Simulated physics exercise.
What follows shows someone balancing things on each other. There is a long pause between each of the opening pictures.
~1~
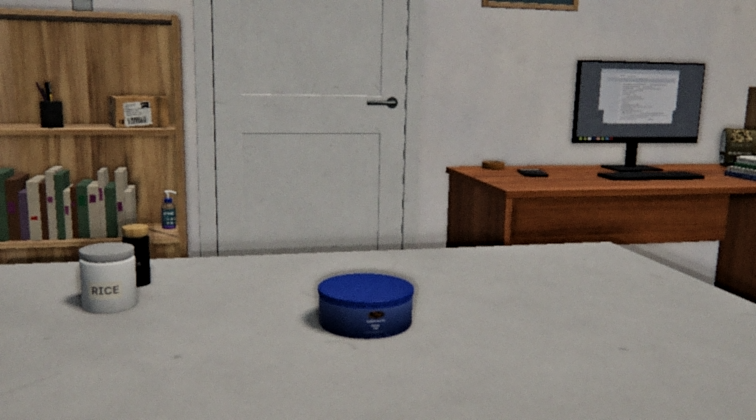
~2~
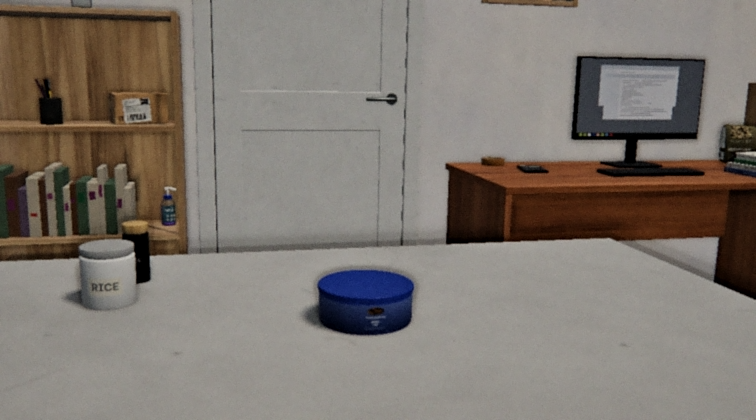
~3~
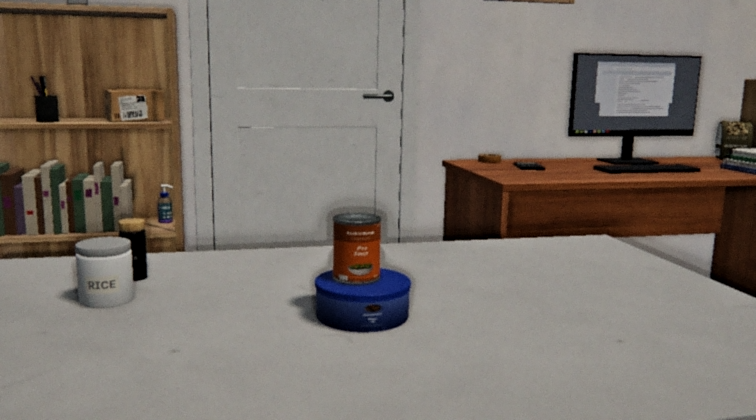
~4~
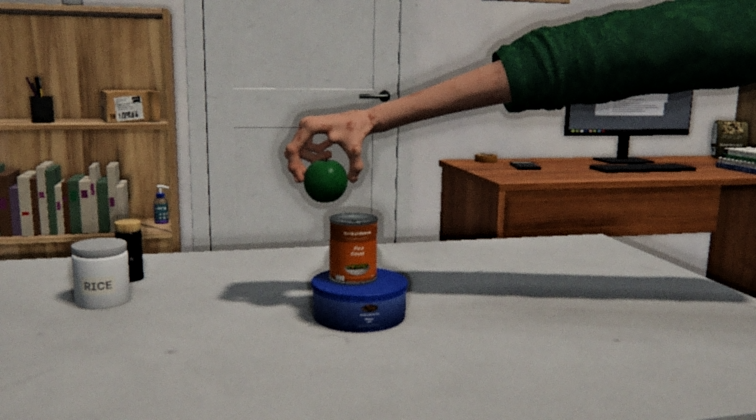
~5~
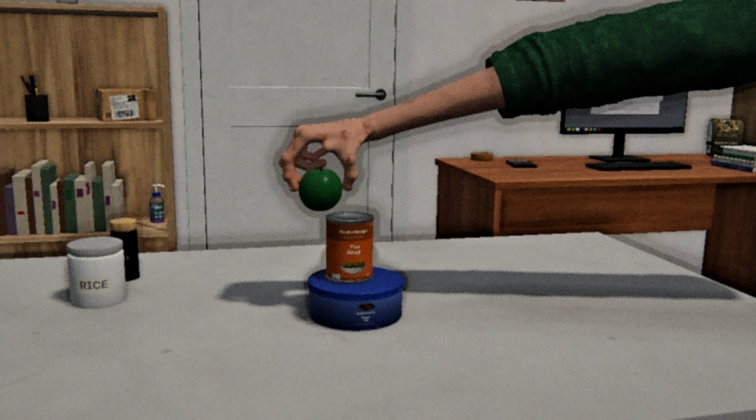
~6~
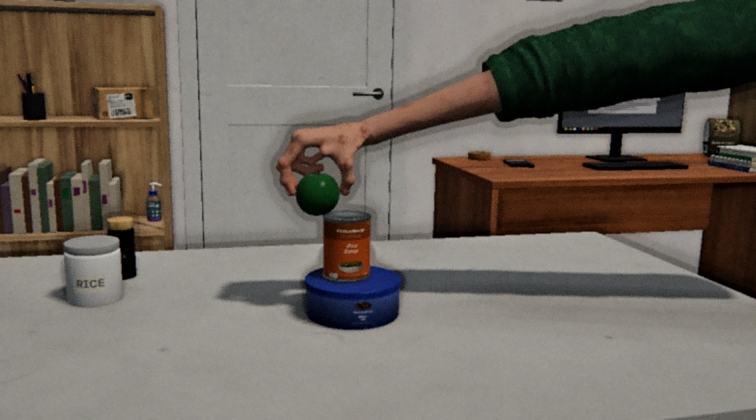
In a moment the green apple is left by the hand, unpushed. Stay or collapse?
The tower does not stay put.
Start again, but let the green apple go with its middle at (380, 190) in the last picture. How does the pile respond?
The pile tumbles.
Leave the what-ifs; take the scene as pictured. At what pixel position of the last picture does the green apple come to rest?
End position in the final view: Approximately (217, 297).
Then, 0.30 s after the last picture, green apple now fallen.
Then, 0.40 s after the last picture, things are still on the move.
Then, 0.50 s after the last picture, as before.
Then, 1.80 s after the last picture, nothing new.
At rest, fallen, green apple; the other 4 in place. Seen from the same camera at the end, green apple near (217, 297). The pile gives way.
